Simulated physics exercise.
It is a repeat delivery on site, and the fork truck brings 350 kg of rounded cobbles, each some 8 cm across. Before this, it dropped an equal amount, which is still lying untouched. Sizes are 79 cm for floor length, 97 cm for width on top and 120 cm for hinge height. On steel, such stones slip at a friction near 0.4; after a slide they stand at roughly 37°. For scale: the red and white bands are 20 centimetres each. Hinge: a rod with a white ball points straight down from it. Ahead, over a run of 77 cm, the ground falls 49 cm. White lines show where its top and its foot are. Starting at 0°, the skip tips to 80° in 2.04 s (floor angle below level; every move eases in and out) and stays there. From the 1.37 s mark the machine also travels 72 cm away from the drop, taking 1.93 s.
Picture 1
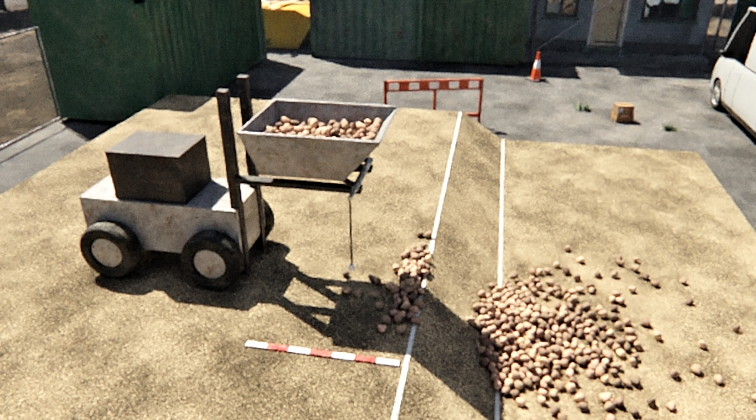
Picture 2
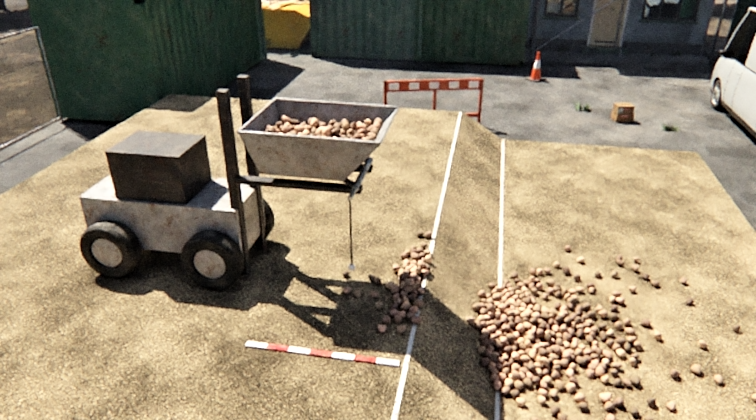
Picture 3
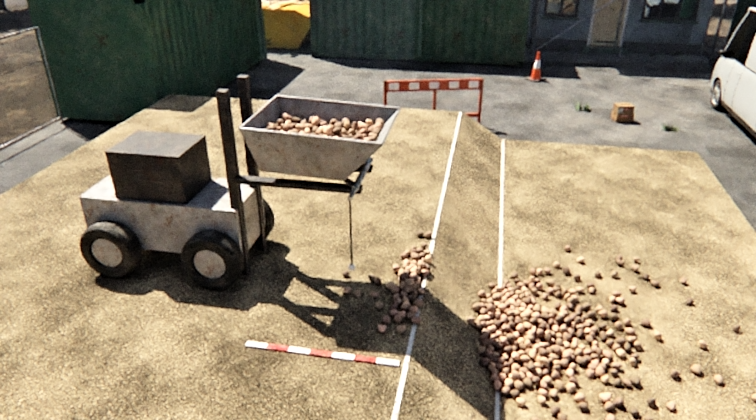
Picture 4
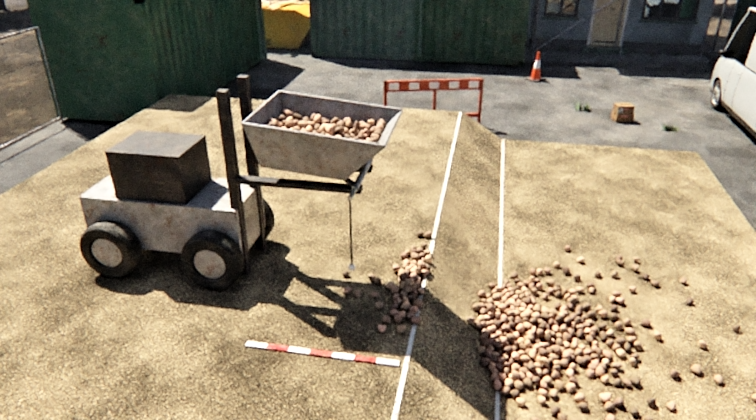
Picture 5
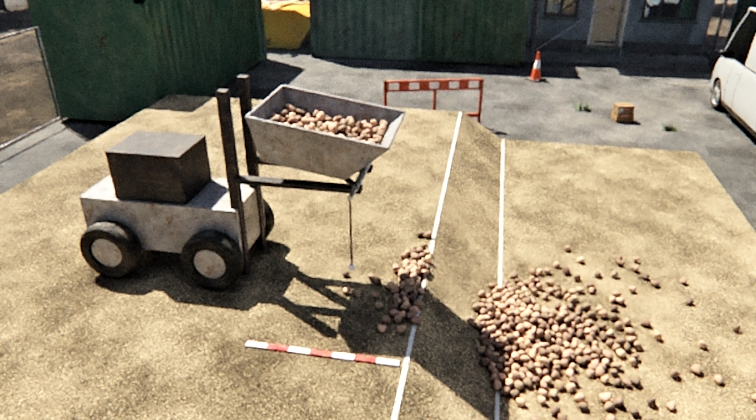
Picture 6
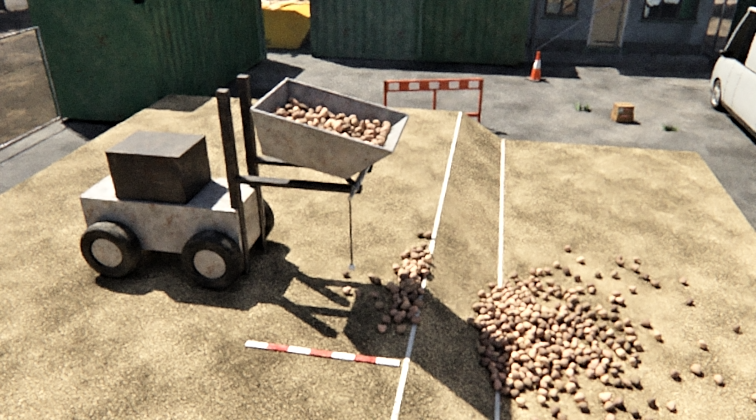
Metal skip of rounded stones on a small fork truck slowly tilting down to the right above an earlier scattered load.
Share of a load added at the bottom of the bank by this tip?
52 %.
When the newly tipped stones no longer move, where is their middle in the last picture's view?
They settle centred around (496, 318).
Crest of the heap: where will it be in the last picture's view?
Top pixel, roughly: (410, 276).
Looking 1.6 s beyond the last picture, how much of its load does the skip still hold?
Close to 25 in a hundred.
Then, 1.0 s after the last picture the floor is at 68°; in per cent of one load, 100 in the skip, 24 on the top or the slope, 74 at the foot of the bank; the foremost stones are at (724, 356).
Then, 1.6 s after the last picture the floor is at 80°; in per cent of one load, 25 in the skip, 97 on the top or the slope, 76 at the foot of the bank; the foremost stones are at (724, 356).
Then, 3.2 s after the last picture the floor is at 80°; in per cent of one load, 0 in the skip, 72 on the top or the slope, 126 at the foot of the bank; the foremost stones are at (724, 356).
Then, 5.8 s after the last picture the floor is at 80°; in per cent of one load, 0 in the skip, 72 on the top or the slope, 126 at the foot of the bank; the foremost stones are at (724, 356). Net gain at the foot of the bank, 52.
